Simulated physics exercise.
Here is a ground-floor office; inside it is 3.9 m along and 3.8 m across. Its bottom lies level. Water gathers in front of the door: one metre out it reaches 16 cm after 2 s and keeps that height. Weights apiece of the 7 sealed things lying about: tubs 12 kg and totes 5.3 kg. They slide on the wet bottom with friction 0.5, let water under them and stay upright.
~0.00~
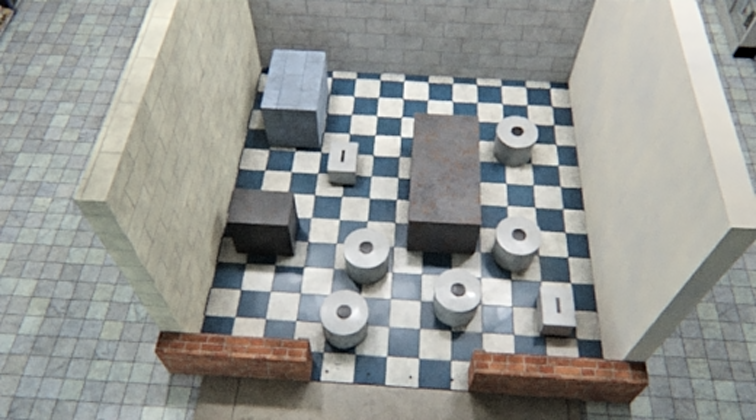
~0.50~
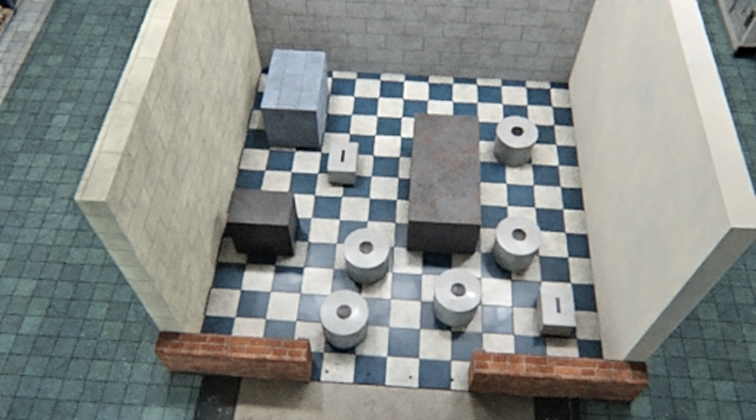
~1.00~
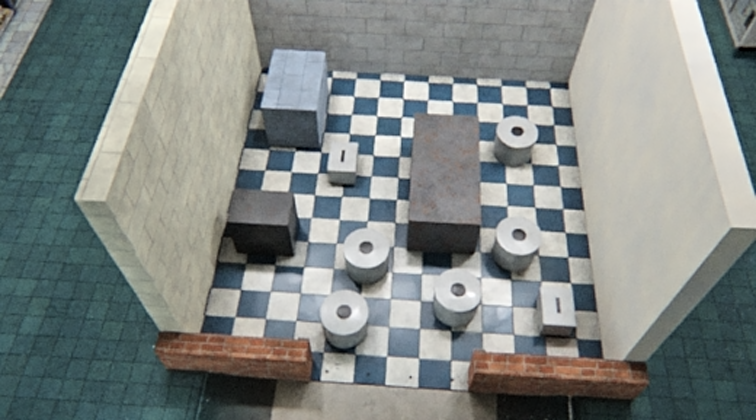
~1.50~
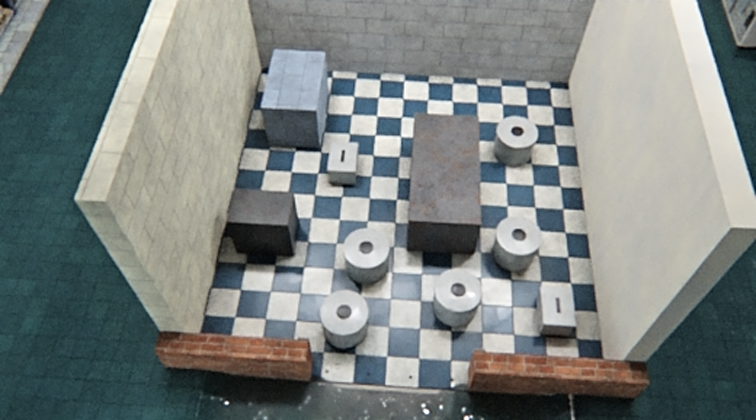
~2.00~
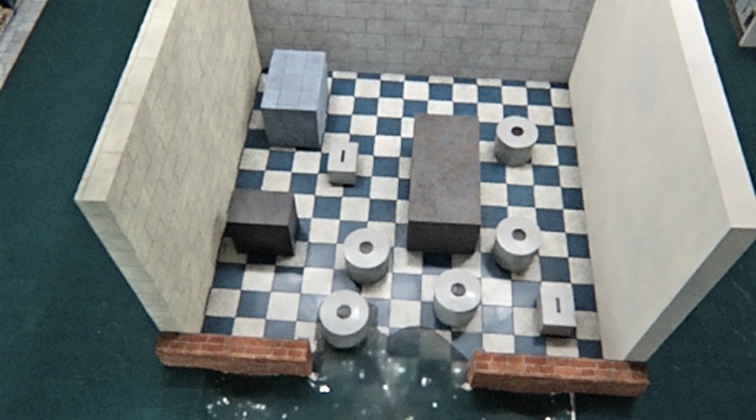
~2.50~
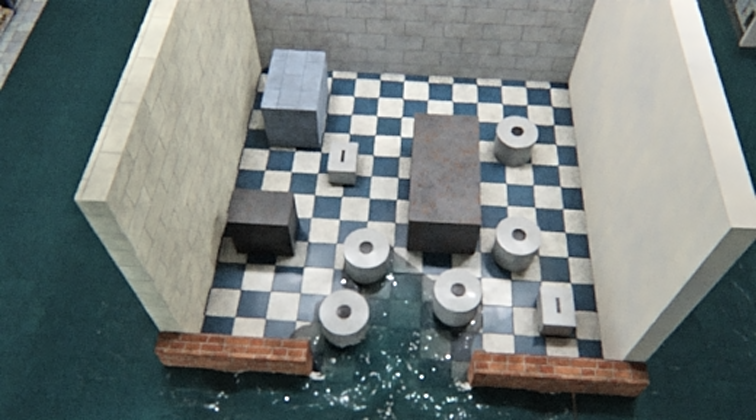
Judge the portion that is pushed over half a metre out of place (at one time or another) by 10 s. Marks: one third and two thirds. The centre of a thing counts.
That comes to two thirds or above.
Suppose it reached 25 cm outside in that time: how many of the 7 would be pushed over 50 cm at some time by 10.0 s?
In that case 7 of them.
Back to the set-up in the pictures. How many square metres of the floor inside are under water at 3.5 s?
About 4.0 m2.
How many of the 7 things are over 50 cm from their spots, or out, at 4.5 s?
By then 3.
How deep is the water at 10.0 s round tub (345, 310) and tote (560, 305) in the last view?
Roughly 7 and 9 cm.
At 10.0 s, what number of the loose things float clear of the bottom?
4 of them.
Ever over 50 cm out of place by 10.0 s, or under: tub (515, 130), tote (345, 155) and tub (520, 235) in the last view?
In turn: Less, more, under.
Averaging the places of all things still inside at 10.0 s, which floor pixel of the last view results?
Near (416, 214).
After 3.5 s 0 of 7 are over 50 cm from their spots; 0 afloat.
After 4.5 s 3 of 7 are over 50 cm from their spots; 0 afloat.
After 7.0 s 4 of 7 are over 50 cm from their spots; 2 afloat.
After 10.0 s 5 of 7 are over 50 cm from their spots, and 5 have been at some point; 4 afloat.
